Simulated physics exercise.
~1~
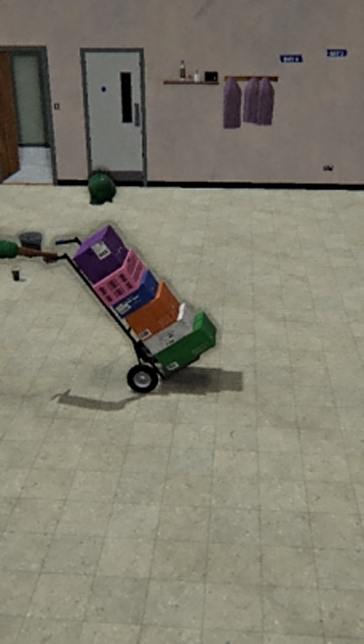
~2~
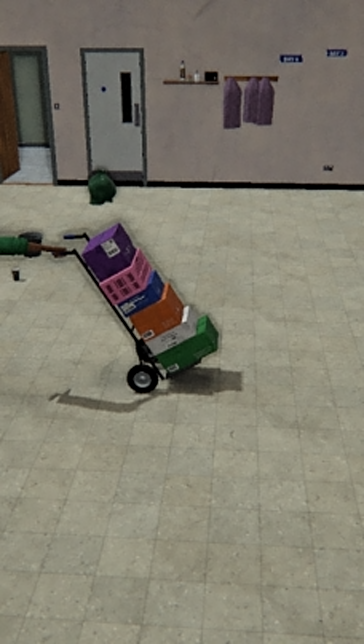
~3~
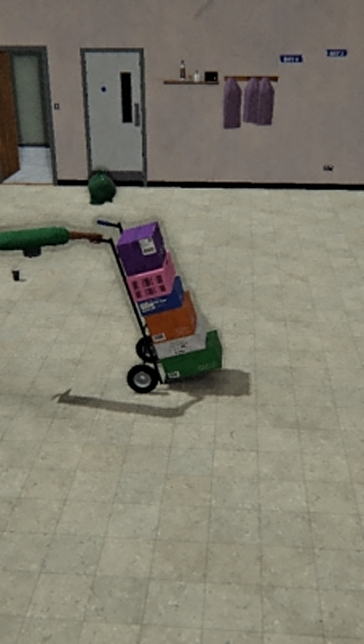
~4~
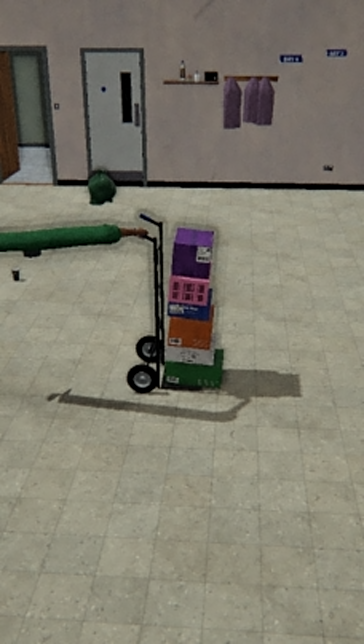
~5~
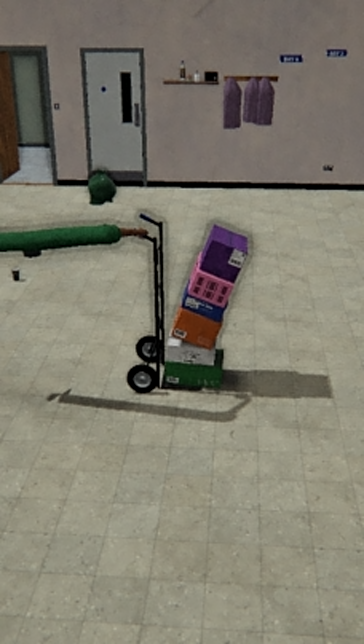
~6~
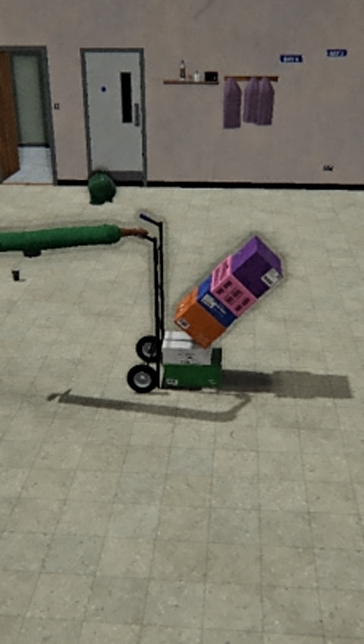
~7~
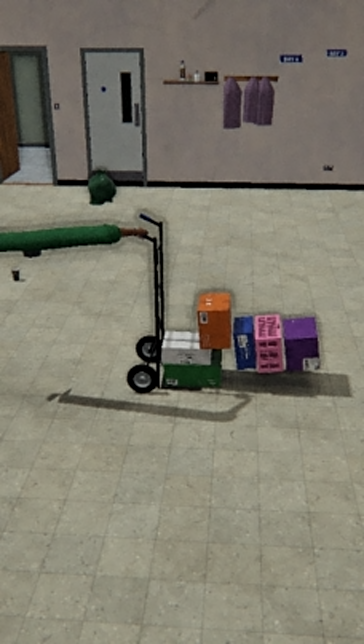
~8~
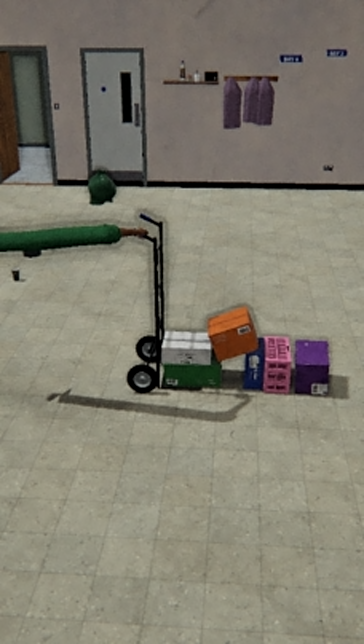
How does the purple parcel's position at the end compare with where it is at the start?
At the start it is at the top of the stack on the tilted hand truck. At the end it is on the floor to the right of the truck, the farthest right of the fallen boxes.
